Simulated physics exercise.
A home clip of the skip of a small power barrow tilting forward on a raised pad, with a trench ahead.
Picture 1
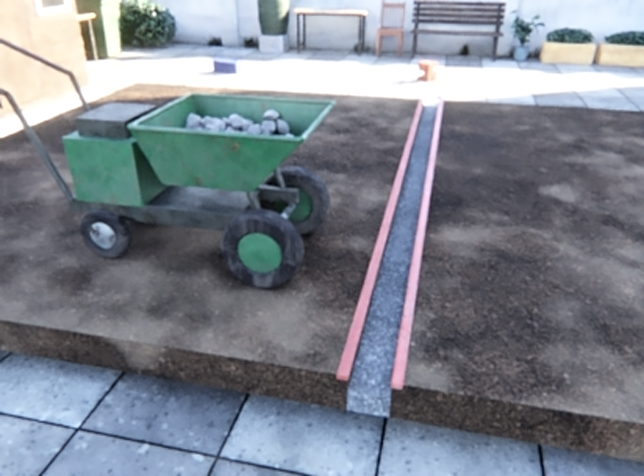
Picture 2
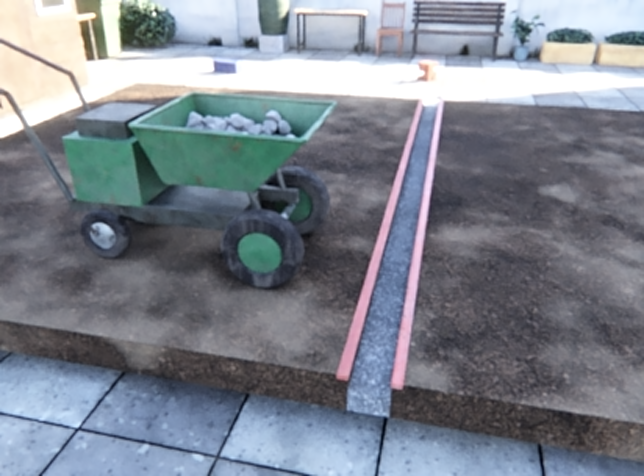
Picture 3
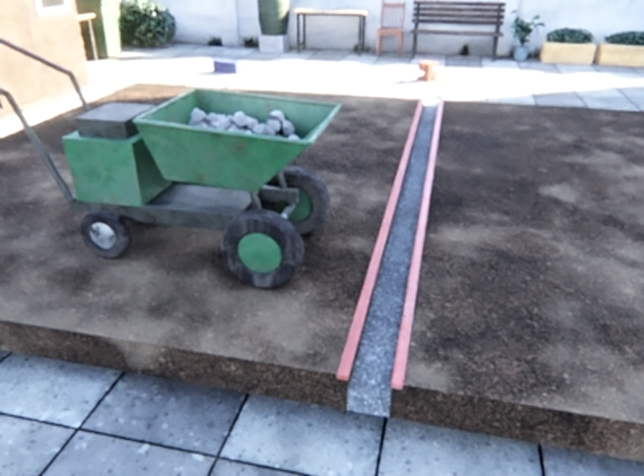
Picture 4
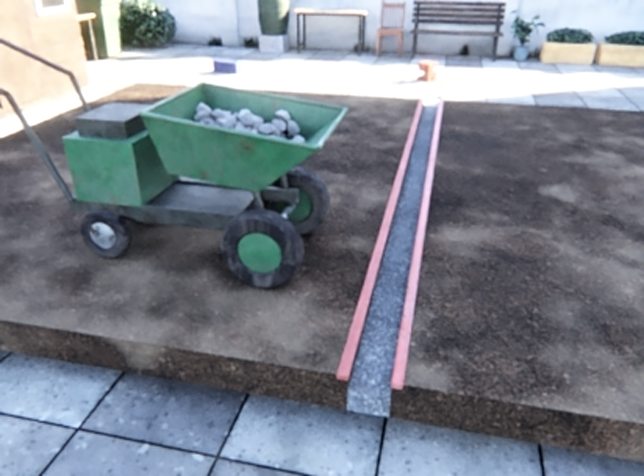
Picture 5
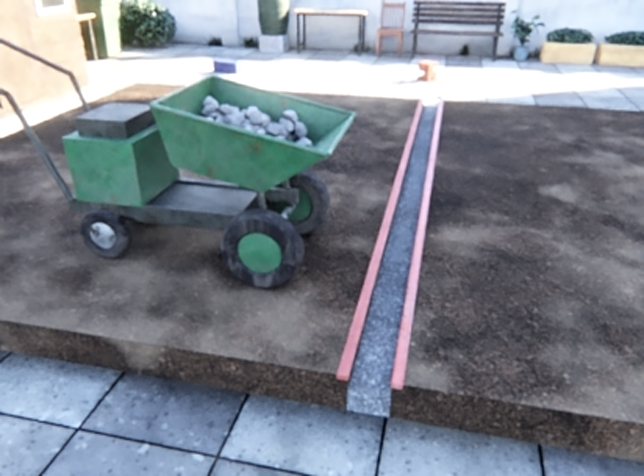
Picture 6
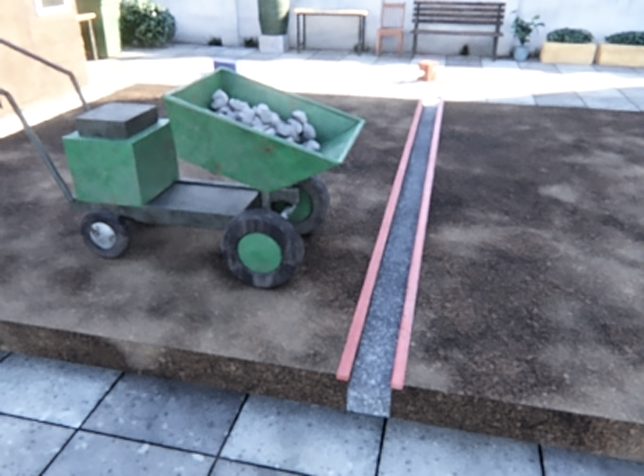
A green skip full of broken grey stones tilted slowly forward to the right on a small parked barrow, its back end rising while the wheels stayed still beside a narrow, red-edged strip.
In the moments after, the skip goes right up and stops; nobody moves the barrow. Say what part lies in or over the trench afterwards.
In the trench: Only the smaller part.
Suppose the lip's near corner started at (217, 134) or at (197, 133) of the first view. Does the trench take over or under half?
One: Less than half. Two: The smaller part.
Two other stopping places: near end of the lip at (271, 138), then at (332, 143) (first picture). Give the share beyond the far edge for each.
Roughly 30 per cent, and 80 per cent.
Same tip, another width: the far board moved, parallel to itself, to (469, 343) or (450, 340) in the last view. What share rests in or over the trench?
About 90 and 80 per cent.
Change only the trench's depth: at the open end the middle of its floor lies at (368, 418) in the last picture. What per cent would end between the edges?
Some 40 per cent.
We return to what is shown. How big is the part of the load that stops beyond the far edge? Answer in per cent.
Roughly 65 in a hundred.
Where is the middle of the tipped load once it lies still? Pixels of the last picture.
At about (428, 270).
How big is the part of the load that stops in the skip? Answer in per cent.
About 0 per cent.
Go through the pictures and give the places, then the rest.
Lip of the skip (302, 140), level; top of the load (233, 133), broken stones; first edge of the trench (356, 327); far edge (405, 334), the trench under half as wide as the skip, and about half as deep as wide, in the first frame.
Lip of the skip (304, 141), level; top of the load (234, 133), in the second frame.
Lip of the skip (309, 144), tipped barely; top of the load (234, 131), in the third frame.
Lip of the skip (317, 148), tipped a little; top of the load (229, 122), in the fourth frame.
Lip of the skip (327, 155), tipped a little; top of the load (237, 118), in the fifth frame.
Lip of the skip (338, 163), tipped clearly; top of the load (239, 118); first edge of the trench (356, 327); far edge (405, 334), in the sixth frame.
Just after the last frame, skip tipped steeply; every one in the skip.
A moment on, skip tipped steeply; the larger part in the skip; just a few in or heaped over the trench; about a tenth beyond it; just a few falling.
Further on, skip tipped right over; about a tenth in the skip; roughly a quarter in or heaped over the trench; roughly two thirds beyond it.
When it is over, skip tipped right over; just a few in the skip; roughly a third in or heaped over the trench; roughly two thirds beyond it.
